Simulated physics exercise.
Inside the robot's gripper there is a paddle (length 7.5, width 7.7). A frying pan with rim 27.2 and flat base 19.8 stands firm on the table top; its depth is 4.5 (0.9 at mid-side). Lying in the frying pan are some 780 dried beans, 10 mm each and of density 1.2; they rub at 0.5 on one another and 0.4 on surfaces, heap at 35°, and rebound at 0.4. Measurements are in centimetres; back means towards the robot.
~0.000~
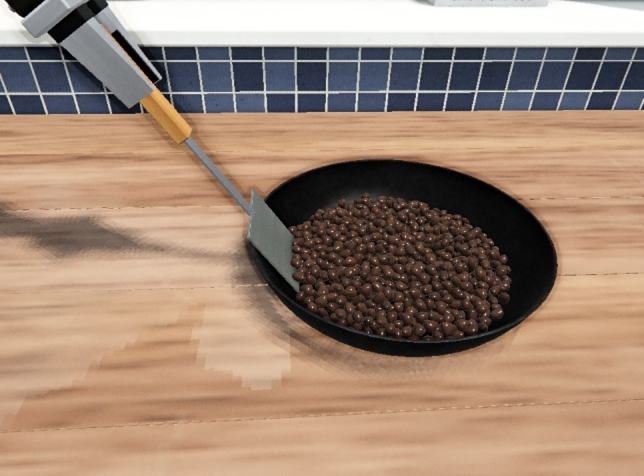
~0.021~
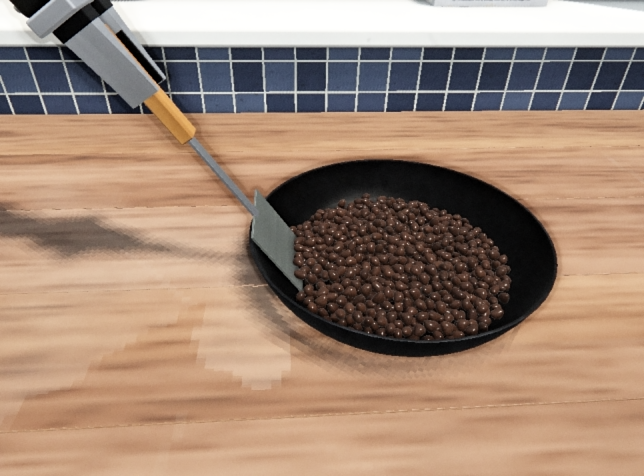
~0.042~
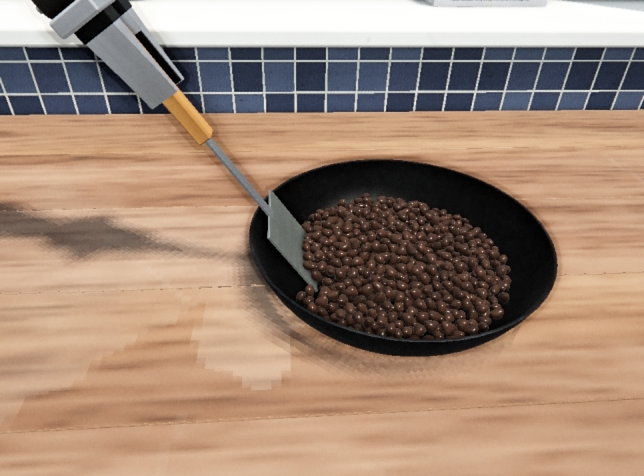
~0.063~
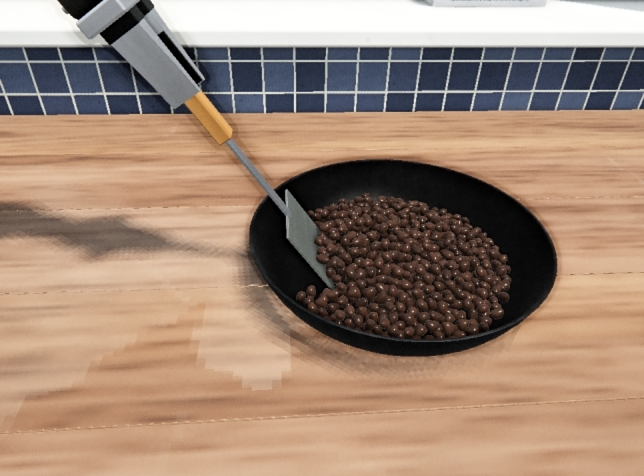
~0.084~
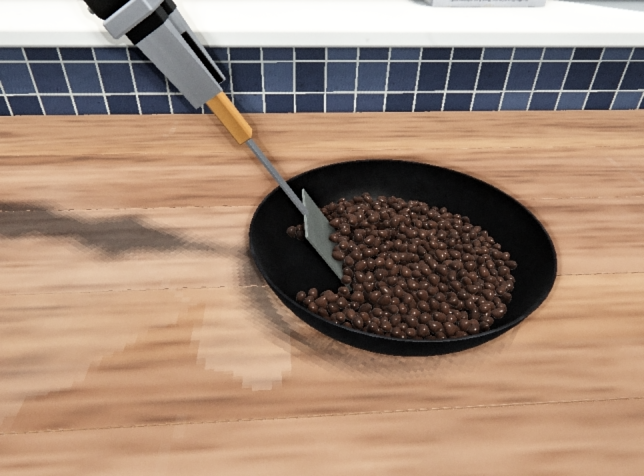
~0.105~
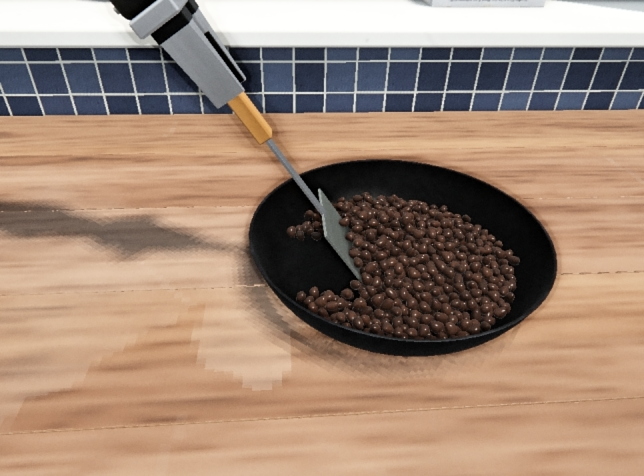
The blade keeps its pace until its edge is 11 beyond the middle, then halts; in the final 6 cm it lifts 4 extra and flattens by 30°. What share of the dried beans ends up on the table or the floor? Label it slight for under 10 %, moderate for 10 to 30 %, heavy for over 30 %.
Label: Moderate.
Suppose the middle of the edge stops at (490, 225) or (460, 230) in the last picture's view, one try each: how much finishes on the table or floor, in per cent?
About 5 and 0 per cent.
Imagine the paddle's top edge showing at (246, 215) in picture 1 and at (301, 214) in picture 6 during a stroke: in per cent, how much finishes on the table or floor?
Some 15 percent ends up on the table or floor.
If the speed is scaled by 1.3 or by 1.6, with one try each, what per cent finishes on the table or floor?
Close to 20 and 25 percent respectively.
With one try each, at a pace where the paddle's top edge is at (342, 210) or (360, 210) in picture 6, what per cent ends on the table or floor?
Roughly 20 and 25 percent.
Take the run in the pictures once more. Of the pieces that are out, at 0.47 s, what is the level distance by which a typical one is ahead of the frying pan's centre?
The distance is around 20 cm.
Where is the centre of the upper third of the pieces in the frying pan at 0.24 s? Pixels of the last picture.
It is centred close to (490, 234).
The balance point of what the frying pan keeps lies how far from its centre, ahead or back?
The kept load is shifted forward by about 4.0 cm.
By 0.17 s, sloping 57°, highest piece 5 above the table; 775 in the frying pan.
By 0.24 s, sloping 47°, highest piece 6 above the table; 775 in the frying pan.
By 0.47 s, sloping 27°, highest piece 5 above the table; 632 in the frying pan, 128 on the table or floor, 15 on the blade or in flight.
By 1.52 s, sloping 27°, highest piece 5 above the table; 632 in the frying pan, 143 on the table or floor.
Final count, 632 in the frying pan, 143 on the table or floor. That is 18 % on the table or floor.
